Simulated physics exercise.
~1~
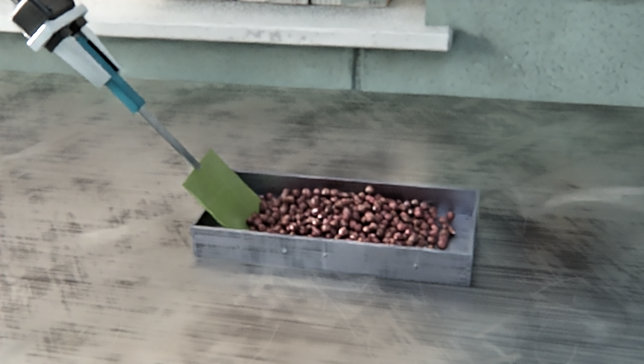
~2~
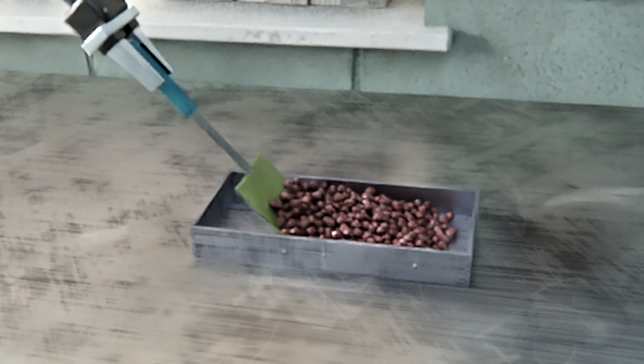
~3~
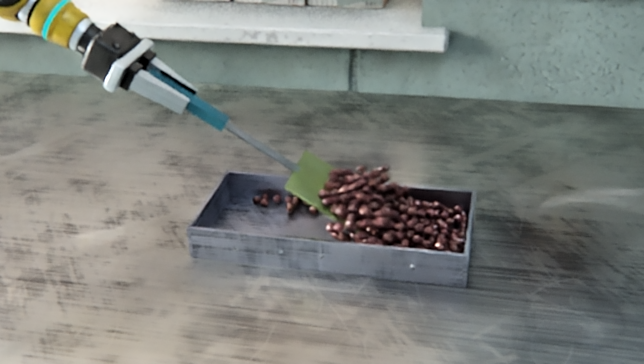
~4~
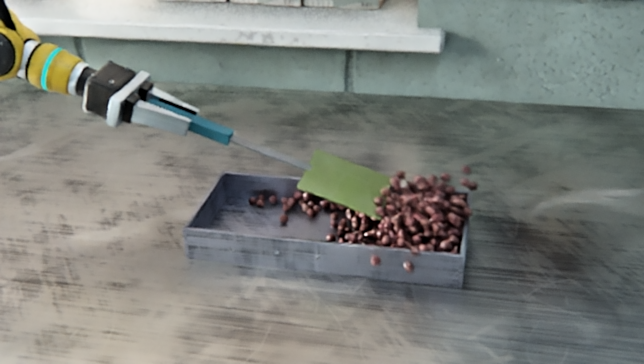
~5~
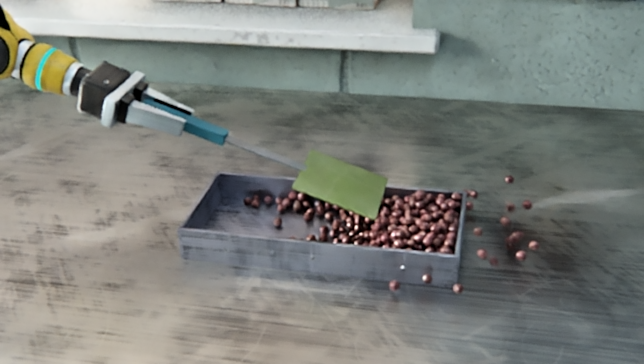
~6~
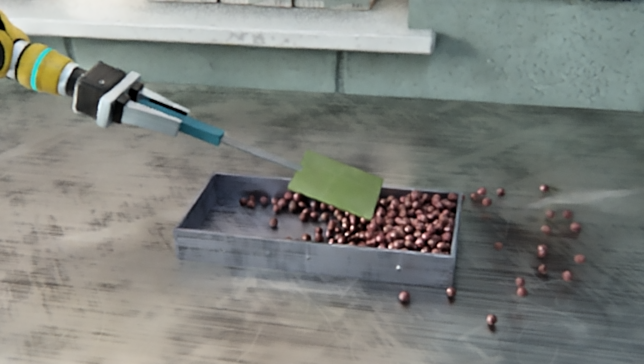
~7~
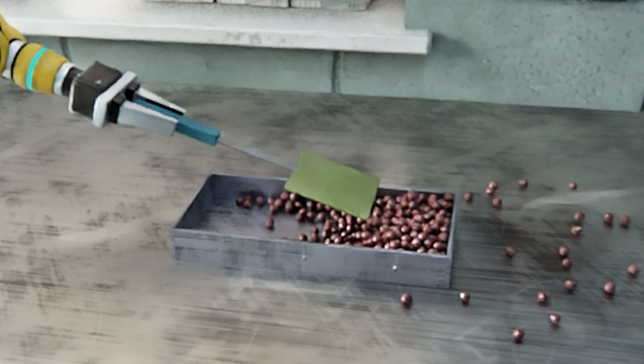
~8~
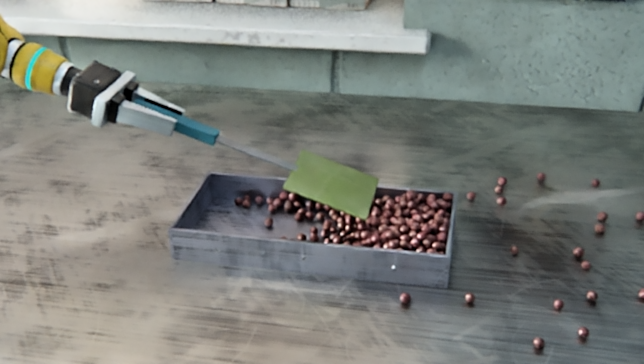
In this clip, a robot arm pushes a green spatula rightward through reddish-brown beads in a gray tray, then lifts and tilts it flatter. Some beads spill over the tray's edge and scatter across the table, while most remain inside beneath the now-still spatula.
